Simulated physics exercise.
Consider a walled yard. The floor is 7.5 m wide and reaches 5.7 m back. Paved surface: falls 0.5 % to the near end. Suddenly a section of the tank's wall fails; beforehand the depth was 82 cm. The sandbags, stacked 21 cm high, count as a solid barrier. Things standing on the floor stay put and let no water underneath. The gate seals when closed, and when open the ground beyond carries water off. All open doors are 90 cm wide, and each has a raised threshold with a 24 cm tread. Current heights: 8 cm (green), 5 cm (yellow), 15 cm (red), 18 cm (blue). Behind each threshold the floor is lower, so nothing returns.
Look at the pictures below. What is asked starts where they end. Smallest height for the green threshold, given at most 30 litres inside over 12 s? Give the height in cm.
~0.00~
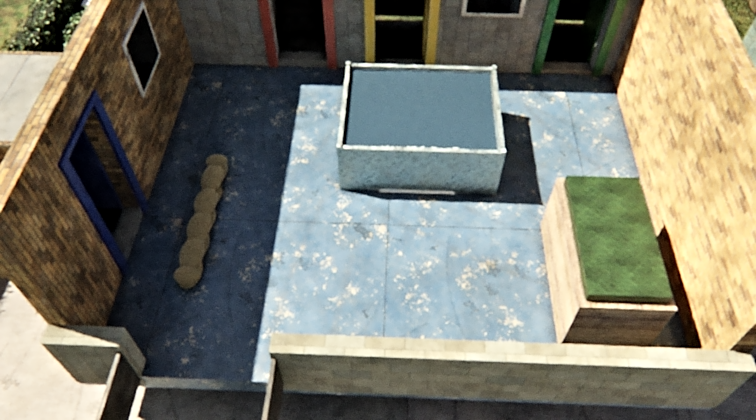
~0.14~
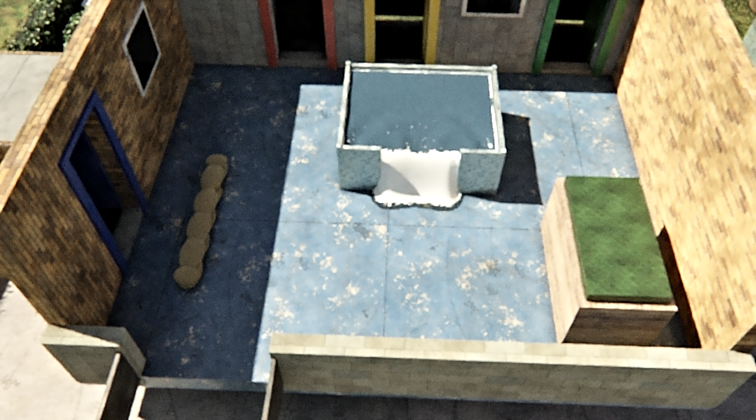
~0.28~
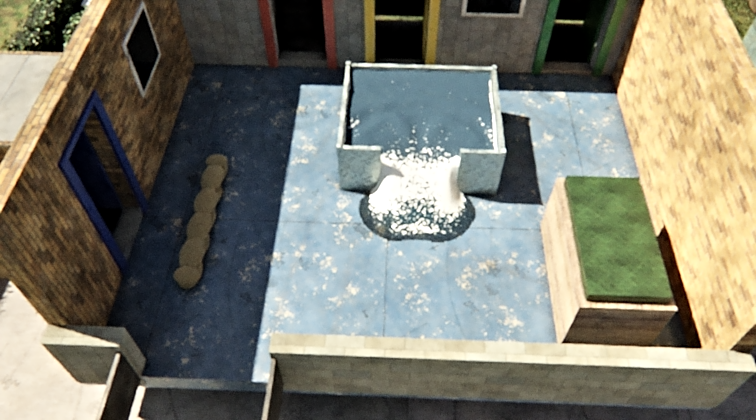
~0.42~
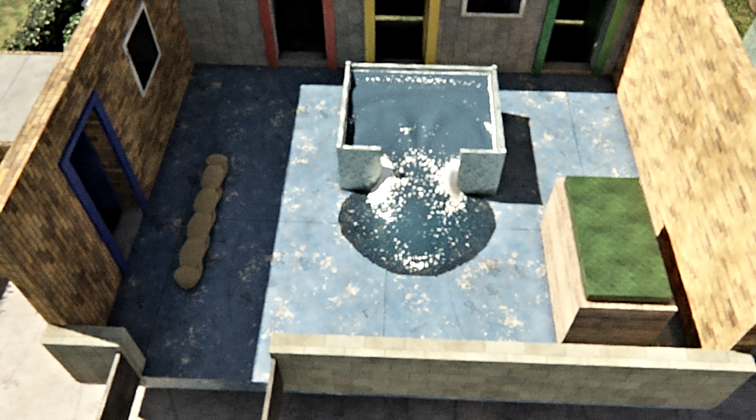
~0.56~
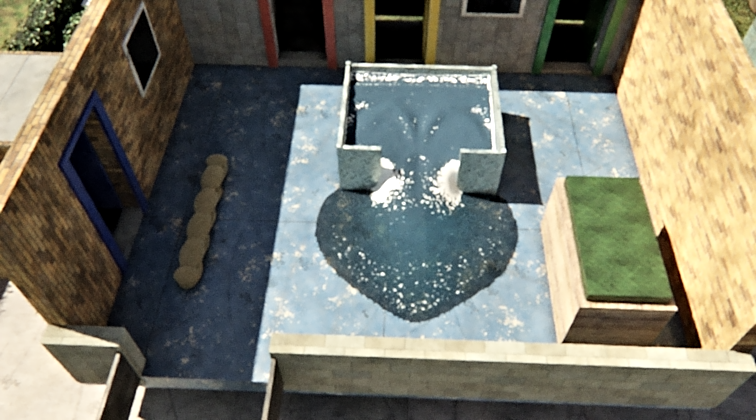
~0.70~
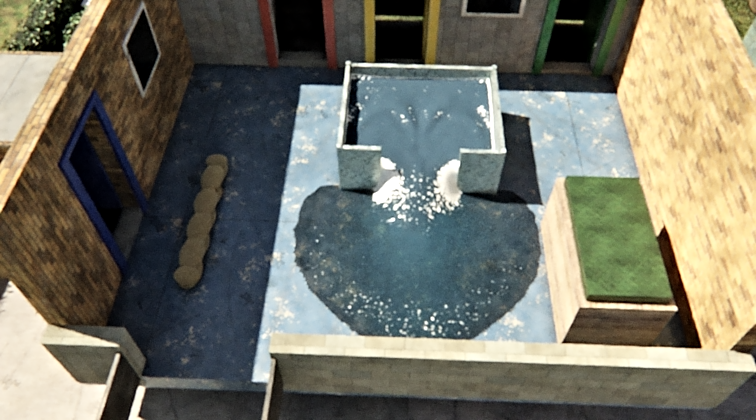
About 8.5 cm.
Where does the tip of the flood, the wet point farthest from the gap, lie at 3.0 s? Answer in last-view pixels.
In the last picture, around (97, 356).
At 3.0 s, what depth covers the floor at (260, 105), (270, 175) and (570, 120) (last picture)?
Going through the spots in order gives 0, 0 and 0 centimetres.
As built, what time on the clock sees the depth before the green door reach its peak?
It peaks around 6.0 s.
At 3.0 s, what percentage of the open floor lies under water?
Roughly 40 percent of the floor.
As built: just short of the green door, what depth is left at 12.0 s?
Some 6.5 cm.
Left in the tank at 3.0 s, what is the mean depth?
I'd put it at some 32 centimetres on average.
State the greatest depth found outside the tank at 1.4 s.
Up to some 40 centimetres, I'd say.
After 1.4 s water covers 30 % of the floor, deepest (40 cm) near (413, 199); it has not reached the green door.
After 3.0 s water covers 40 % of the floor, deepest (36 cm) near (689, 380); it has not reached the green door.
After 12.0 s water covers 95 % of the floor, deepest (12 cm) near (505, 76); 6 cm at the green door, 37 litres in over its 8 cm threshold.
At the green door as built, the water arrived by 4.4 s and peaked near 13 cm at 6.0 s.
With a threshold of 7.5 cm, 46 litres would have come in within the 12 s; with 10.5 cm, 9 litres. So under 30 litres takes about 8.5 cm.
